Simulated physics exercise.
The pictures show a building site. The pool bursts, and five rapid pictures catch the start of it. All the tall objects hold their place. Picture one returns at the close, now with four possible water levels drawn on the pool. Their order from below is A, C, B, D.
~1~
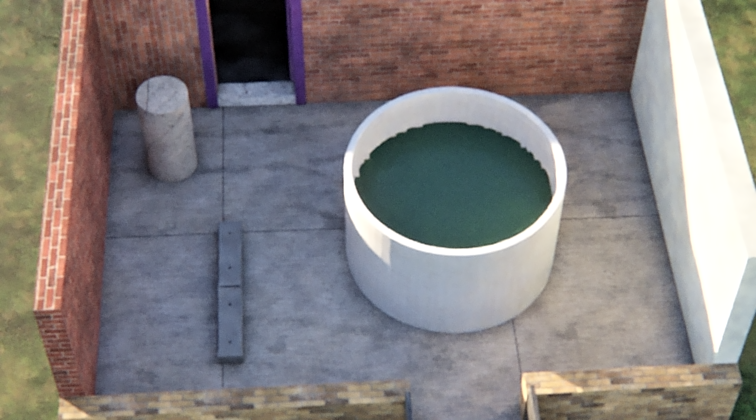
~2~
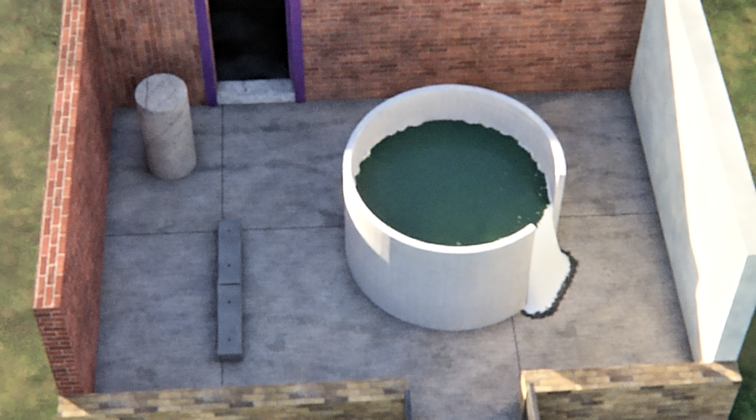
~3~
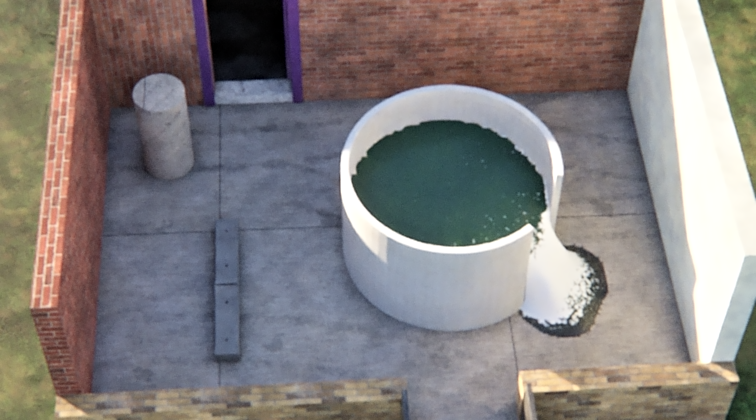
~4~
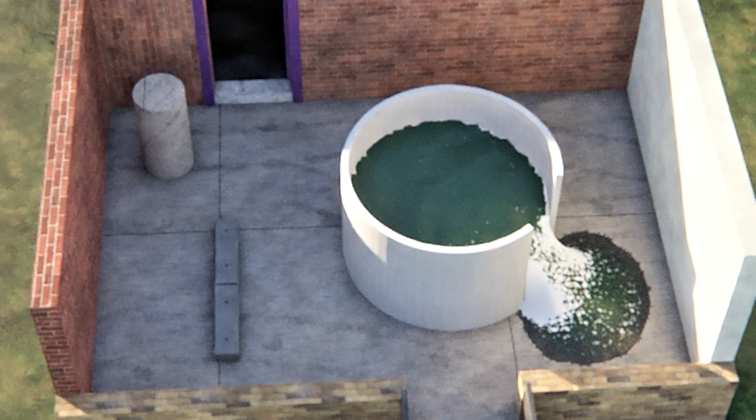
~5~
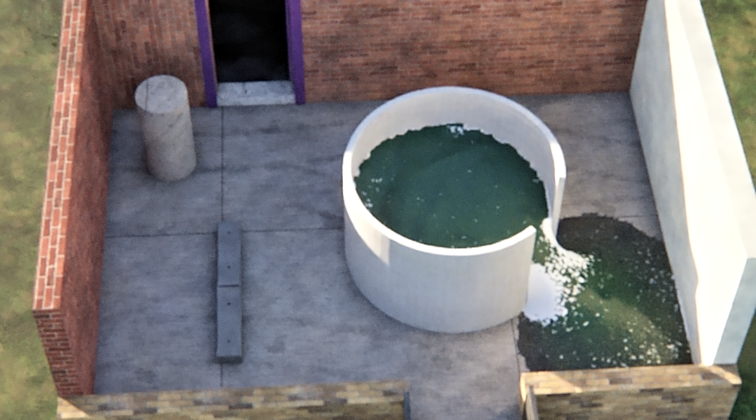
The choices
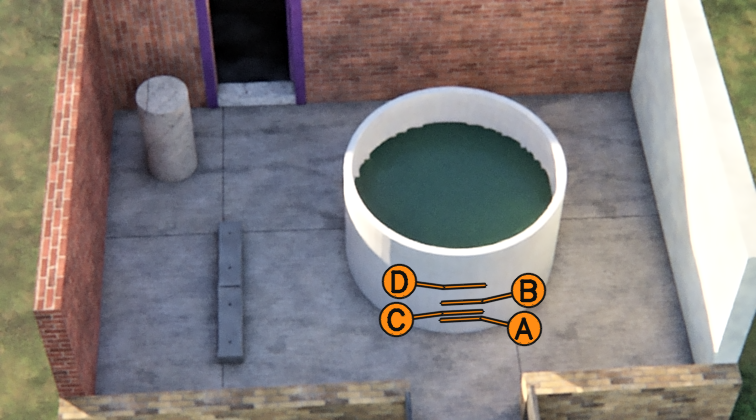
A round white pool of green water opening on its right side, water pouring out and spreading across the walled grey yard.
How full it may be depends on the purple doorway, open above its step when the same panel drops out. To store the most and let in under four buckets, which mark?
Line D.
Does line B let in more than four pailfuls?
No, not at all.
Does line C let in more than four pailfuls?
No.
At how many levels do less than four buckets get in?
All of the four.
In orange, A at (461, 319); B at (462, 302); C at (461, 312); D at (464, 286); from the bottom up A, C, B, D.
If A is chosen, nothing gets over.
If B is chosen, nothing gets over.
If C is chosen, nothing gets over.
If D is chosen, a bucket or two gets in.
